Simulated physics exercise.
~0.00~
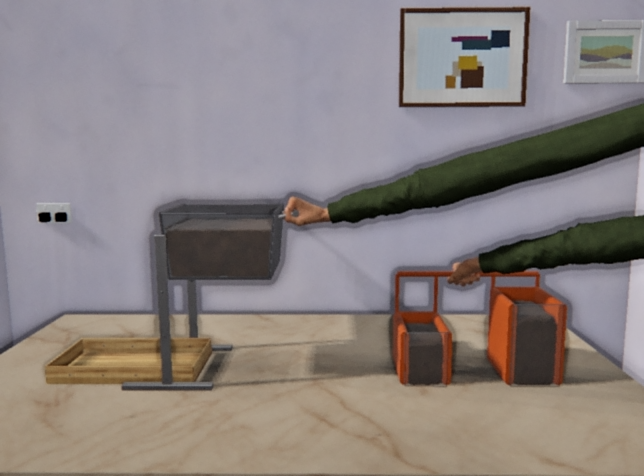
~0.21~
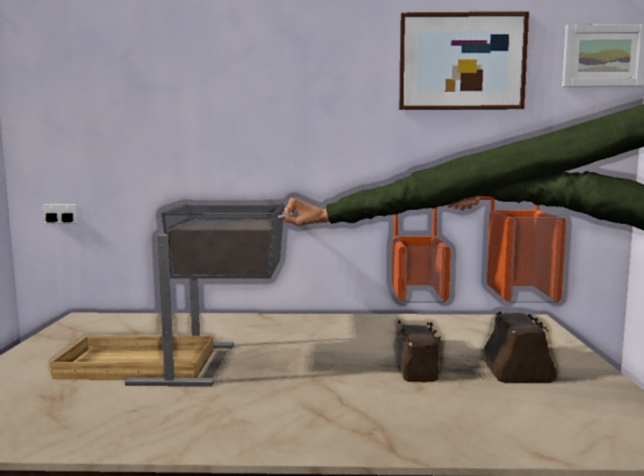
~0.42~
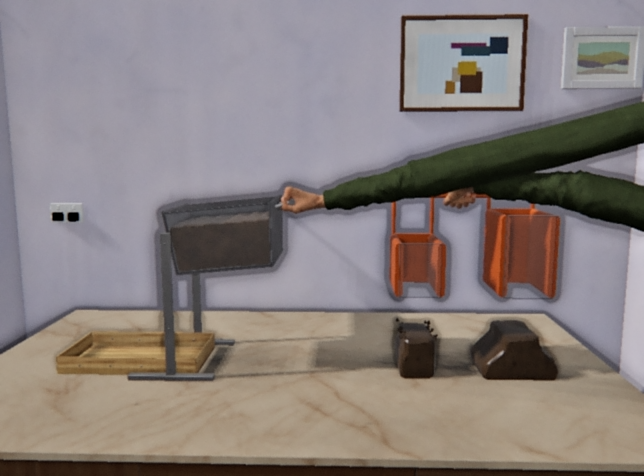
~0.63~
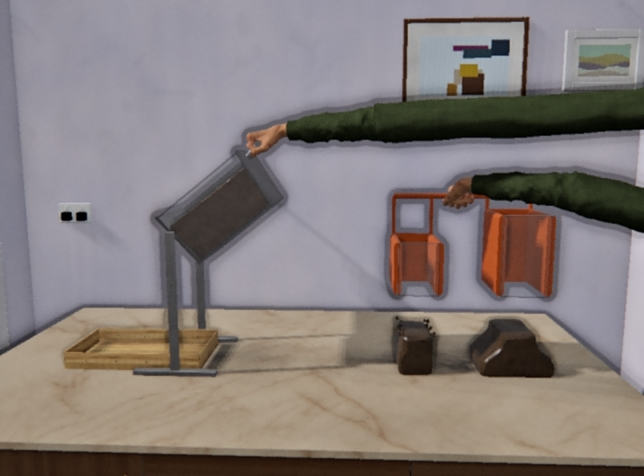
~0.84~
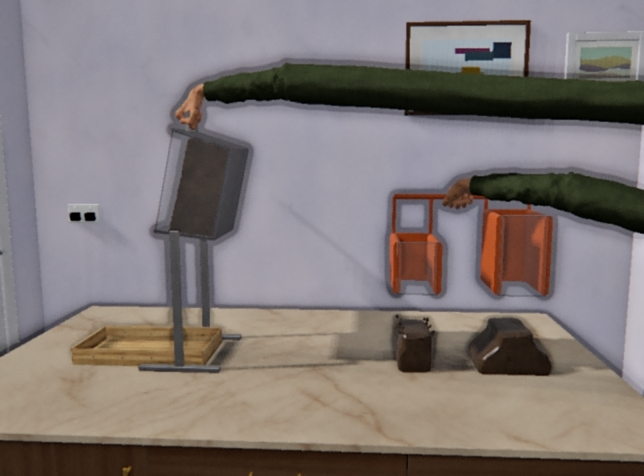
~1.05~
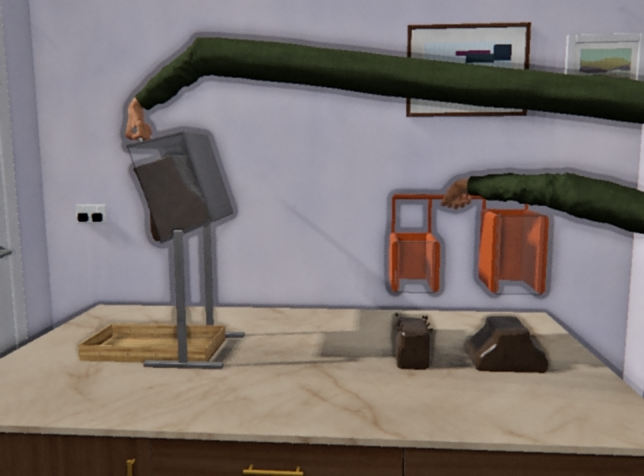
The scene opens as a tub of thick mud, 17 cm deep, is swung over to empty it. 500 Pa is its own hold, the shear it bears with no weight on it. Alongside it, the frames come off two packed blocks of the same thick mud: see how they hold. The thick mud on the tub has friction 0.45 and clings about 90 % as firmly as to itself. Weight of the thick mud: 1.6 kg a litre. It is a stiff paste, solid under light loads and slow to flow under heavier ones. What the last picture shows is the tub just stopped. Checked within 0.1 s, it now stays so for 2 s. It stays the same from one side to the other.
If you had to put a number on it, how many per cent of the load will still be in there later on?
My estimate is close to 0 per cent.
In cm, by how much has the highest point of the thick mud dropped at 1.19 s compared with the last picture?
Around 15 cm below its level in the last picture.
After 1.19 s, the tub is at 107 degrees and holds 30 %.
After 1.36 s, the tub is at 107 degrees and holds 10 %.
After 1.53 s, the tub is at 107 degrees and holds 0 %.
After 1.70 s, the tub is at 107 degrees and holds 0 %.
After 3.05 s, at the end, the tub is at 107 degrees and holds 0 %.
